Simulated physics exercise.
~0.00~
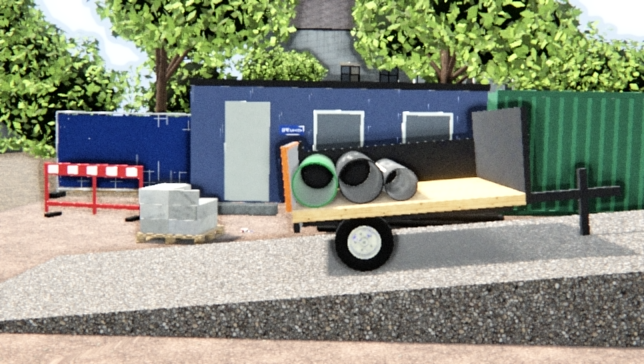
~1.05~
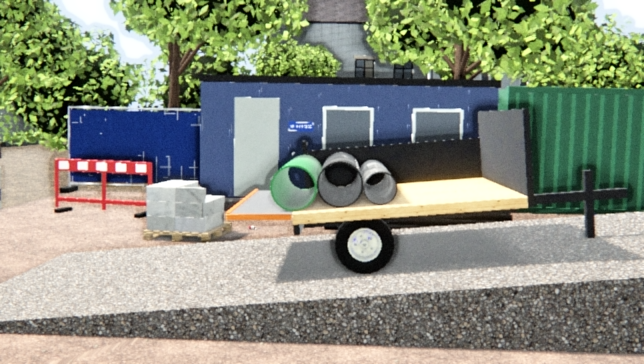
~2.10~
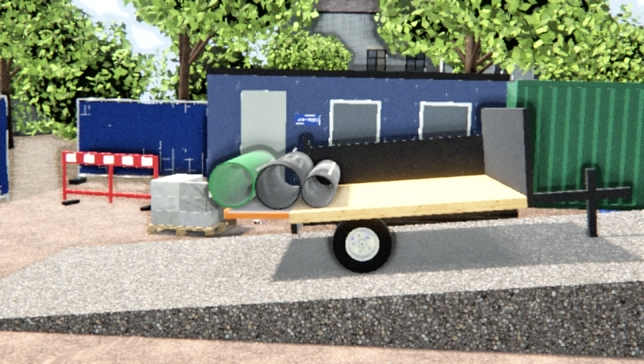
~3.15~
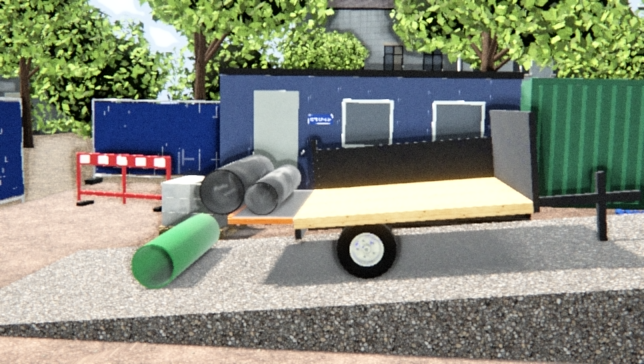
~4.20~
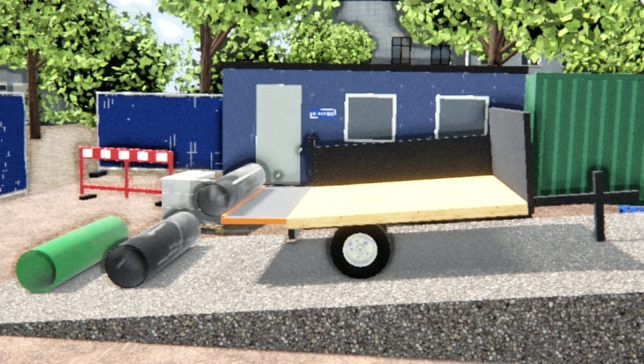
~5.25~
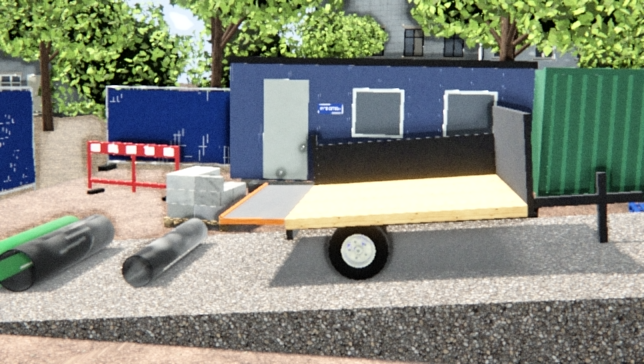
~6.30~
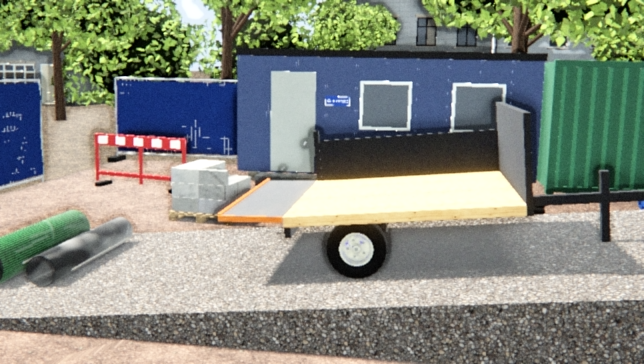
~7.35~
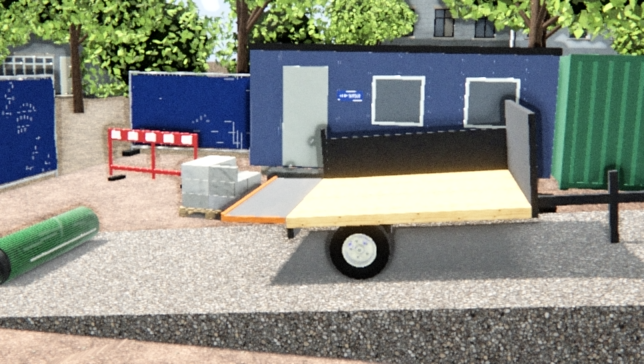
Trailer on a sloping gravel strip dropping its tailgate, three pipes rolling off leftward, the green one first, leaving the bed empty.
